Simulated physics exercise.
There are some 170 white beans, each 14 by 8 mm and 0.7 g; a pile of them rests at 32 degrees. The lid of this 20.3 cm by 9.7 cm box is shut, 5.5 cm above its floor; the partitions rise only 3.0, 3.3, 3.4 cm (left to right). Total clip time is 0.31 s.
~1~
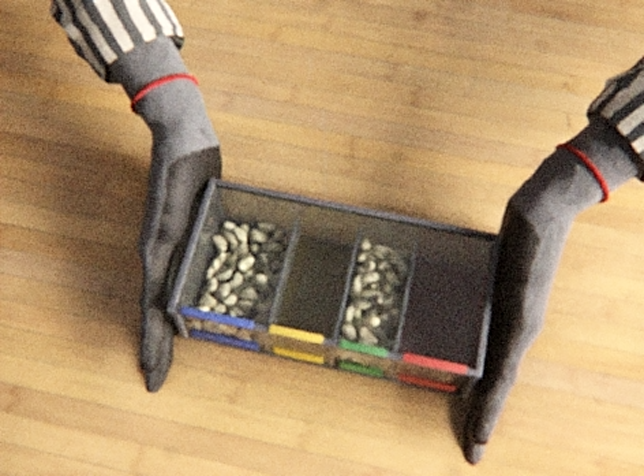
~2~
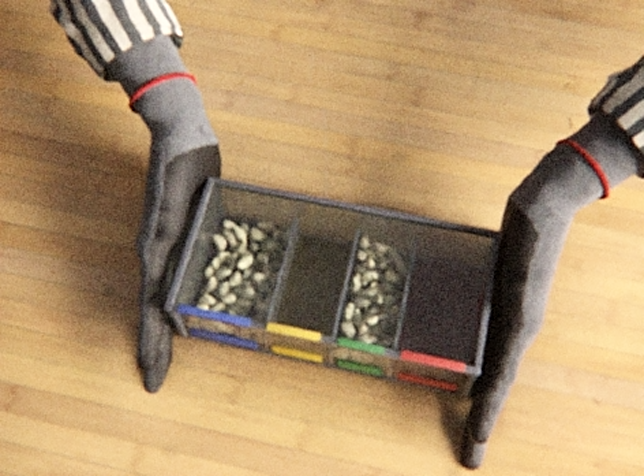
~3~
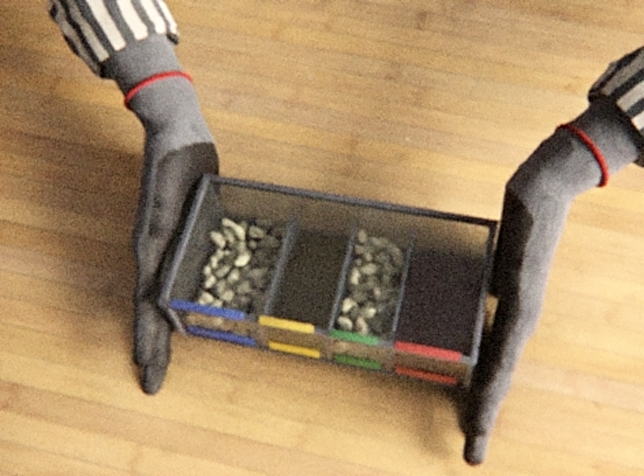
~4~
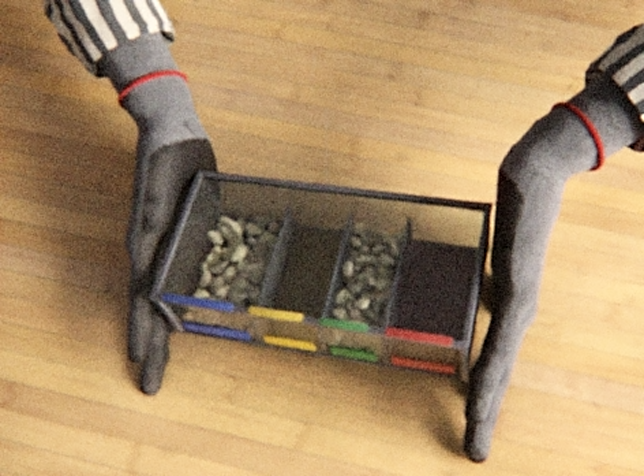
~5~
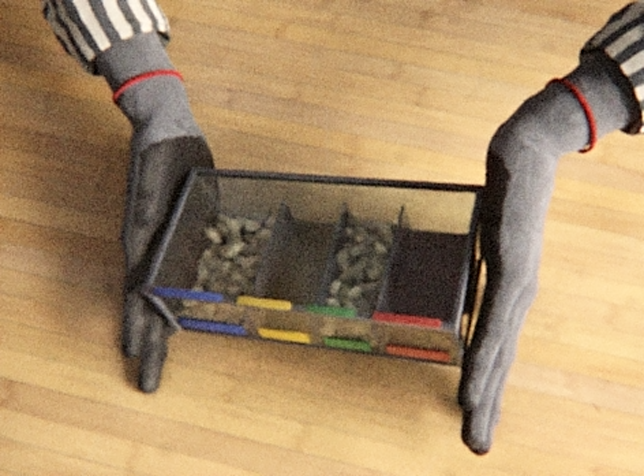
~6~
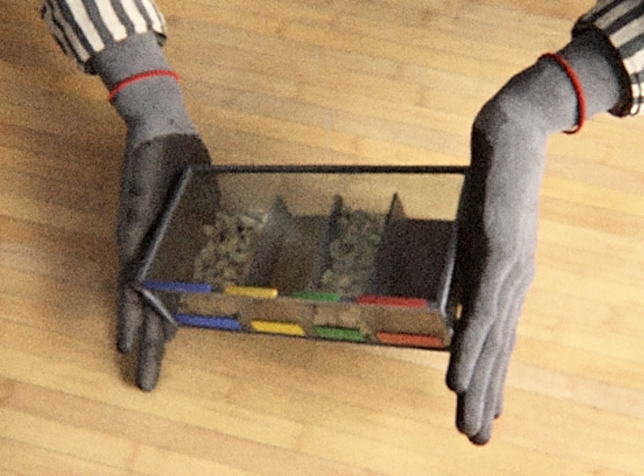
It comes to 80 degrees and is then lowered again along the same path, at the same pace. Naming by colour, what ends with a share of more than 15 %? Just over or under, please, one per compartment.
Red compartment: Under, blue compartment: Over, green compartment: Over, yellow compartment: Under.
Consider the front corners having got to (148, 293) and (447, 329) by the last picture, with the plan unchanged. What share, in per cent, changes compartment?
Something like 10 in a hundred.
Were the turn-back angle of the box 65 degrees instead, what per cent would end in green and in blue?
With that change it's green at 45 per cent and blue at 50 per cent.
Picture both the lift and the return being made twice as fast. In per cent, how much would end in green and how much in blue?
Per cent - green: 25; blue: 75.
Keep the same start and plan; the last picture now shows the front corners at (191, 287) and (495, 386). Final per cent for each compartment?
Final shares, in per cent - red: 15, blue: 40, green: 45, yellow: 0.
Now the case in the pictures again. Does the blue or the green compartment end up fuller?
Blue compartment.
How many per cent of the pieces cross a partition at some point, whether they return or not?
Estimate: Some 15 per cent.
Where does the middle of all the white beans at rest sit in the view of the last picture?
Look around (251, 261) in the last picture.
Then, 0.81 s after the last picture, tilt 79 degrees; blue 55 %, green 40 %, yellow 5 %.
Then, 1.35 s after the last picture, tilt 33 degrees; blue 65 %, green 35 %.
Then, 1.95 s after the last picture, tilt 0 degrees; blue 65 %, green 35 %.
In the end, red 0 %, blue 65 %, green 35 %, yellow 0 %.
